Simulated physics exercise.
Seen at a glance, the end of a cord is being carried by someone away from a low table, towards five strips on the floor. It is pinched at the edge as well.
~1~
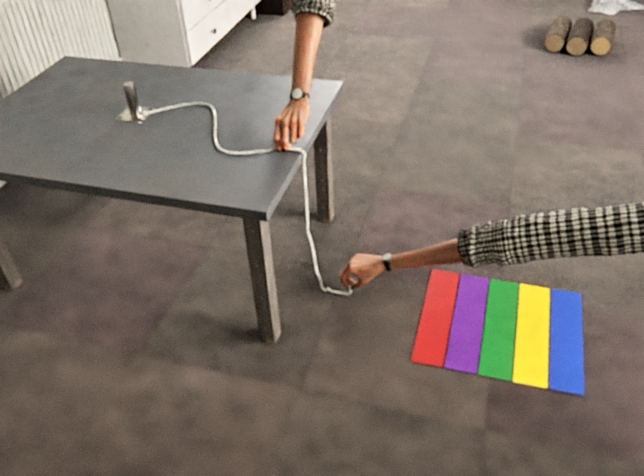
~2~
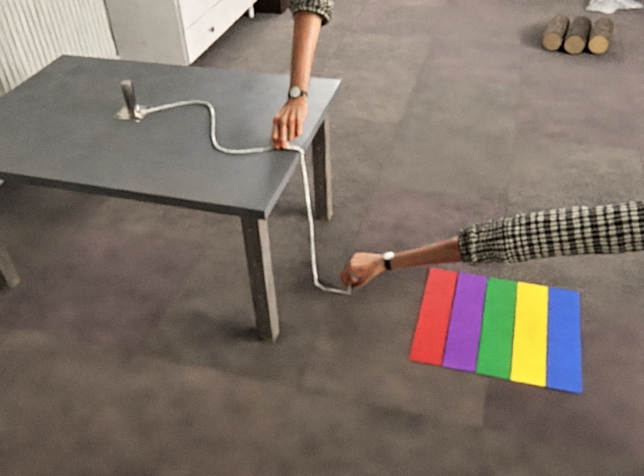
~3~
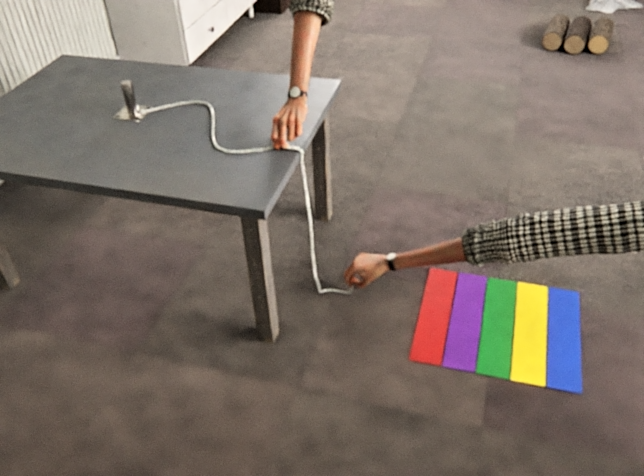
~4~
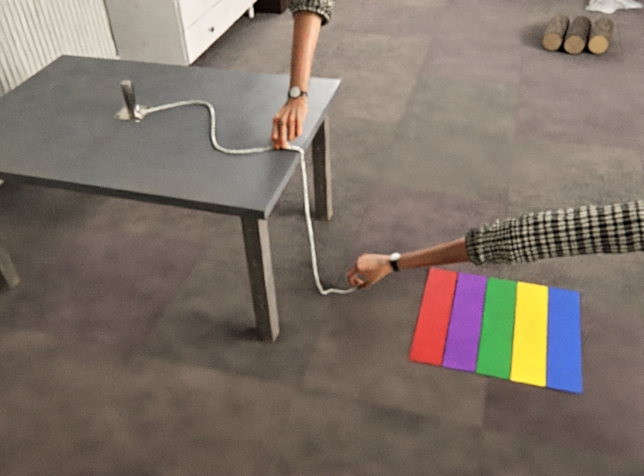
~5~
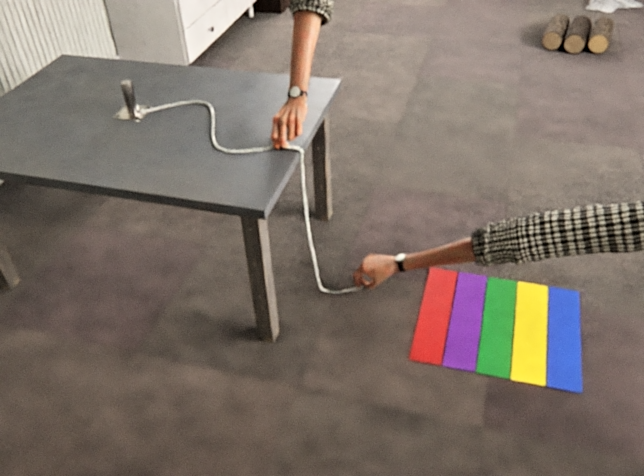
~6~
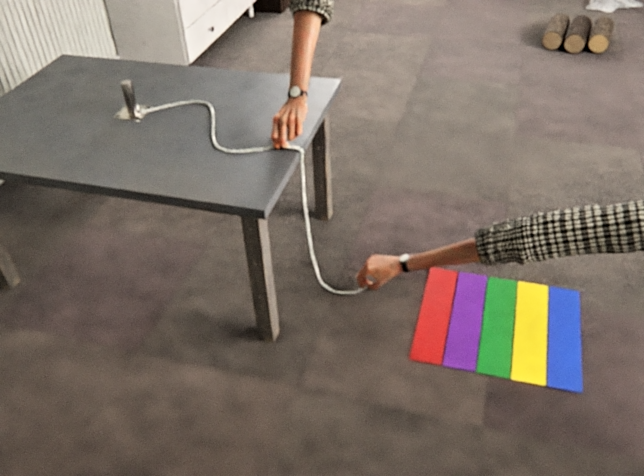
Hand drawing the end of a pale cord slightly right near coloured floor strips, while another pinches it at the table edge.
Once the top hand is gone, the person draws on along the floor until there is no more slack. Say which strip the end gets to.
It gets to the yellow strip.
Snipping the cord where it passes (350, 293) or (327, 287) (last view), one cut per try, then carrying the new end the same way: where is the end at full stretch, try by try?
First try near (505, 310), second near (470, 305).
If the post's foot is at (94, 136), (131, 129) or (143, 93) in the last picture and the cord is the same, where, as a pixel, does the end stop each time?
Try by try: (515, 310), (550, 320) and (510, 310).
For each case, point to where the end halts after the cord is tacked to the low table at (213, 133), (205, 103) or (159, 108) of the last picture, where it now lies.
Taking the tries in turn: (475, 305), (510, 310) and (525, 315).
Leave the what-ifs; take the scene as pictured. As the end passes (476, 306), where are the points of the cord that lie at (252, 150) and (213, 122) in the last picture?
They end up at (309, 158) and at (237, 132).
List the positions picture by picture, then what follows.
In the first frame, end (350, 286); red (430, 346); purple (463, 352); green (497, 359); yellow (531, 365); blue (566, 372).
In the second frame, end (350, 285); cord through (172, 106) (213, 118) (233, 152) (302, 160) (311, 222) (315, 276).
In the third frame, end (354, 285).
In the fourth frame, end (357, 286); cord through (172, 106) (213, 118) (233, 152) (302, 160) (309, 222) (316, 276).
In the fifth frame, end (362, 287).
In the sixth frame, end (366, 287); cord through (172, 105) (213, 118) (233, 152) (302, 159) (307, 221) (318, 275).
Early on, end near (476, 306); over purple.
Midway, end near (512, 312); over green.
At the end of the slack, end near (532, 315); over yellow. It gets as far as the yellow strip.
